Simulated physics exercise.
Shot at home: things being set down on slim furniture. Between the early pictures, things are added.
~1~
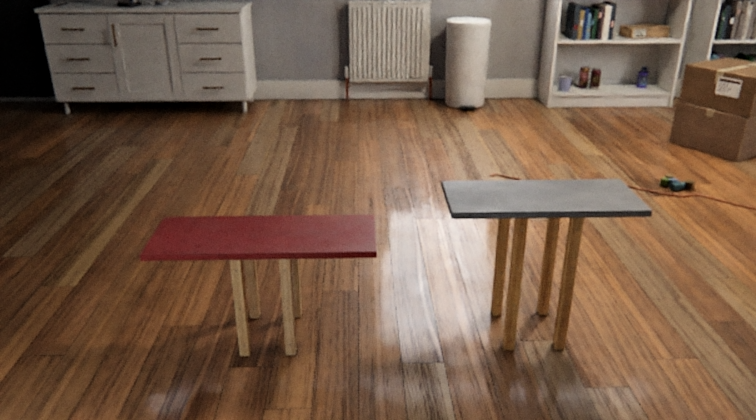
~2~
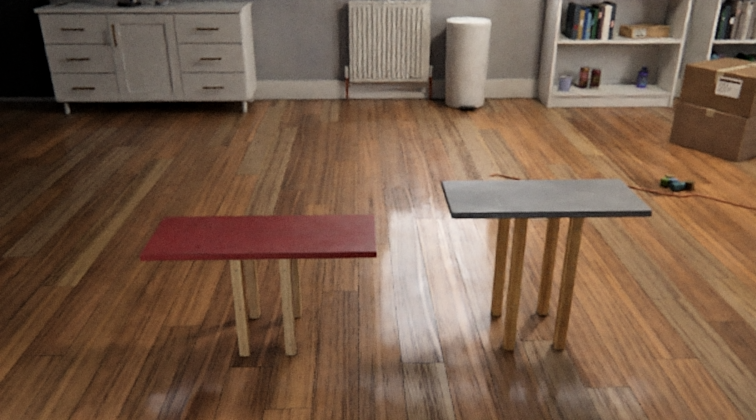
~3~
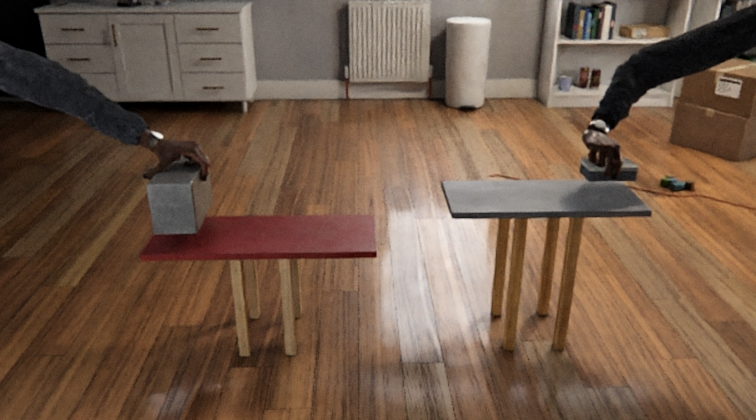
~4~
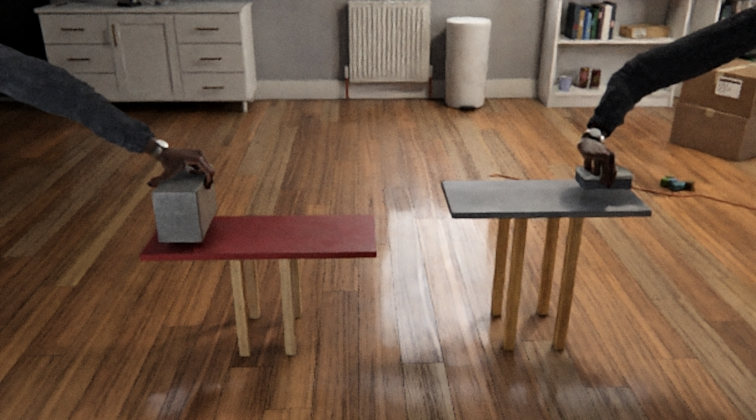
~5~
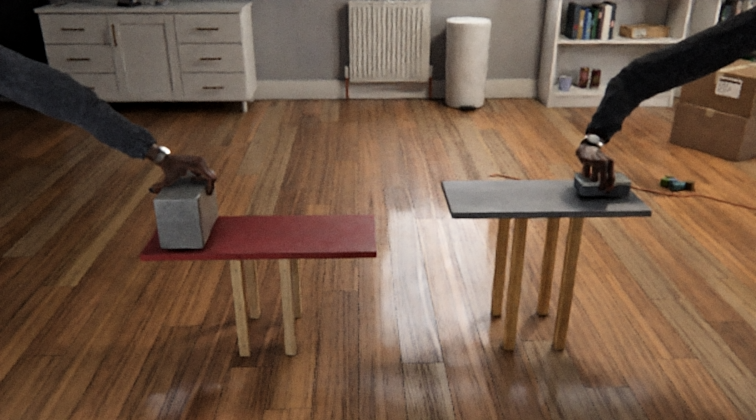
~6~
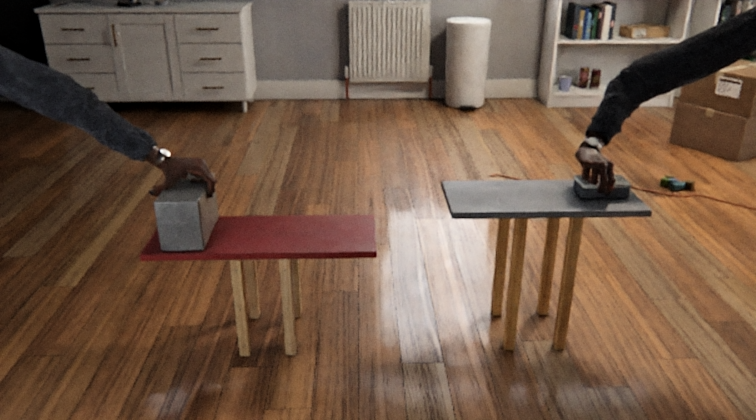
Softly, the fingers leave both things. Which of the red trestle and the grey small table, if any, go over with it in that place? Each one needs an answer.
In the end the red trestle goes over; the grey small table remains standing.
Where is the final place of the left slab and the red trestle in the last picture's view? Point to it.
(5, 318) and (165, 260), approximately.
Then, 0.42 s past the last view, red trestle leaning 26° off how it started near (211, 237); grey small table at rest near (541, 198).
Finally, the red trestle goes over, near (165, 260); the grey small table keeps steady, near (541, 198).
